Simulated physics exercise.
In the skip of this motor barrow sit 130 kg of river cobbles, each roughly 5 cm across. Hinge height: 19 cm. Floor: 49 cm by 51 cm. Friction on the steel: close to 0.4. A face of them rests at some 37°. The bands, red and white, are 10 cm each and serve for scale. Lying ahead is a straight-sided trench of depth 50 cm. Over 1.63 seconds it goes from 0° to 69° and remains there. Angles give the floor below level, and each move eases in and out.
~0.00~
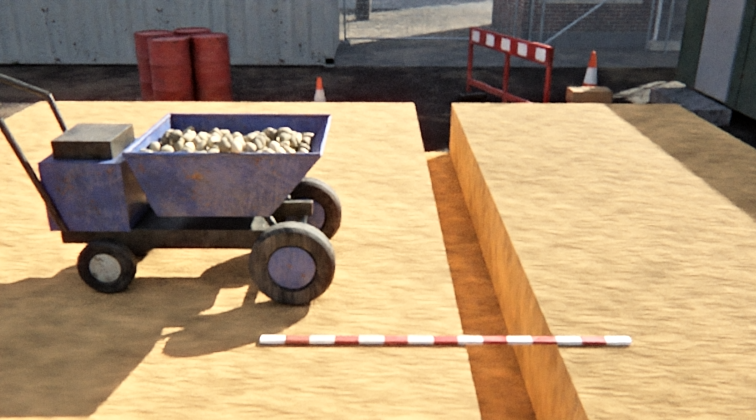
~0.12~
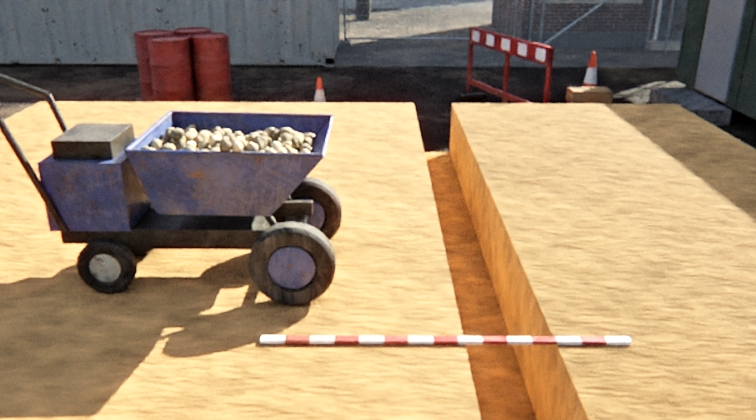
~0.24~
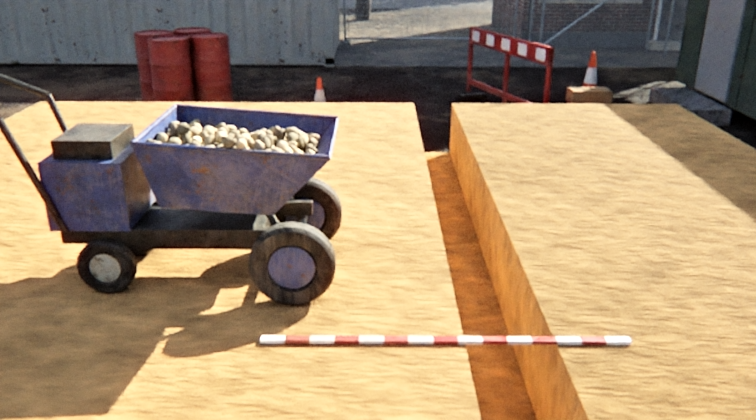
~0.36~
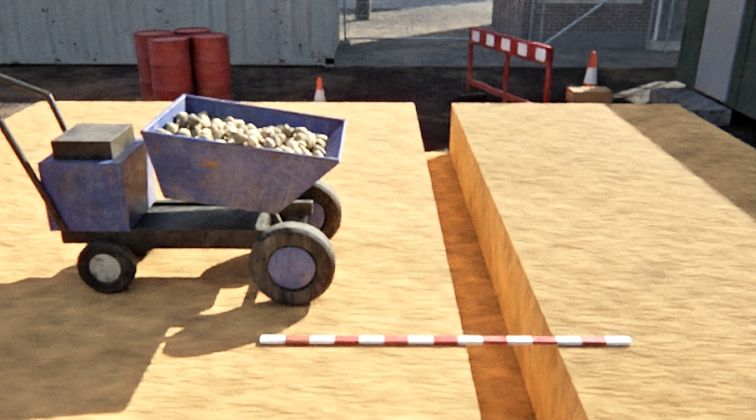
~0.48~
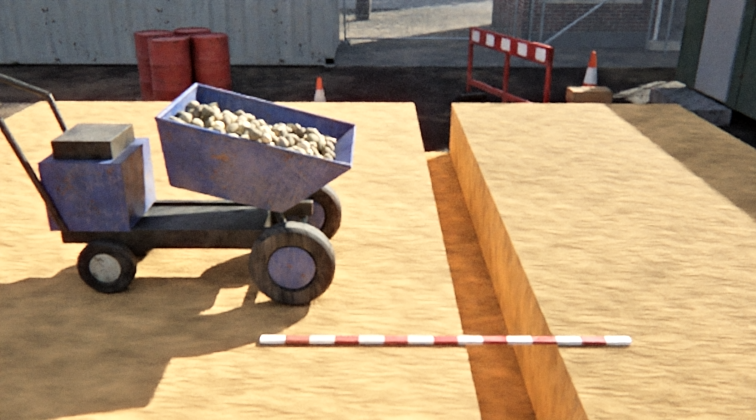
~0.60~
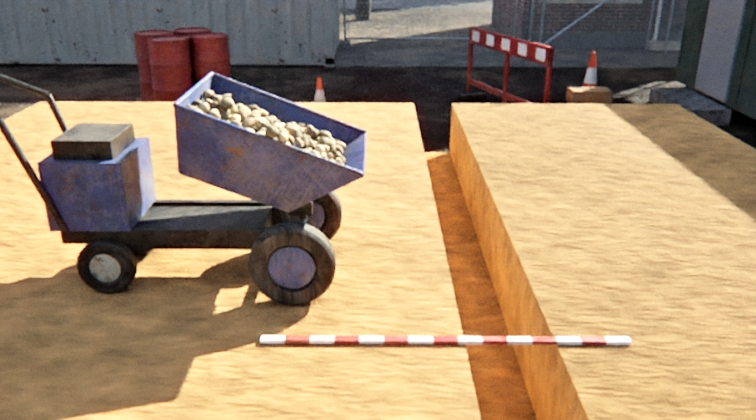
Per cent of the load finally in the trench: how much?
Approx. 83 %.
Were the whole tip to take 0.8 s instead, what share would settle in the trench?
Then roughly 85 percent.
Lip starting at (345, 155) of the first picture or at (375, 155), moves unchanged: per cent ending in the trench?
From the first place around 100 per cent, from the other around 95.
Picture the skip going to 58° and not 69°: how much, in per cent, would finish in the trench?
About 40%.
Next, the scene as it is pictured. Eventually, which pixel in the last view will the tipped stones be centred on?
Their middle lands near (480, 343).
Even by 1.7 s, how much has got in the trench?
30 per cent or so by then.
After 1.2 s the floor is at 58°; 99 % in the skip, 1 % short of the trench; the foremost stones are at (420, 220).
After 1.7 s the floor is at 69°; 55 % in the skip, 17 % short of the trench, 28 % in the trench; the foremost stones are at (516, 353).
After 2.1 s the floor is at 69°; 26 % in the skip, 19 % short of the trench, 55 % in the trench; the foremost stones are at (517, 354).
After 4.0 s the floor is at 69°; 0 % in the skip, 17 % short of the trench, 83 % in the trench; the foremost stones are at (519, 356).
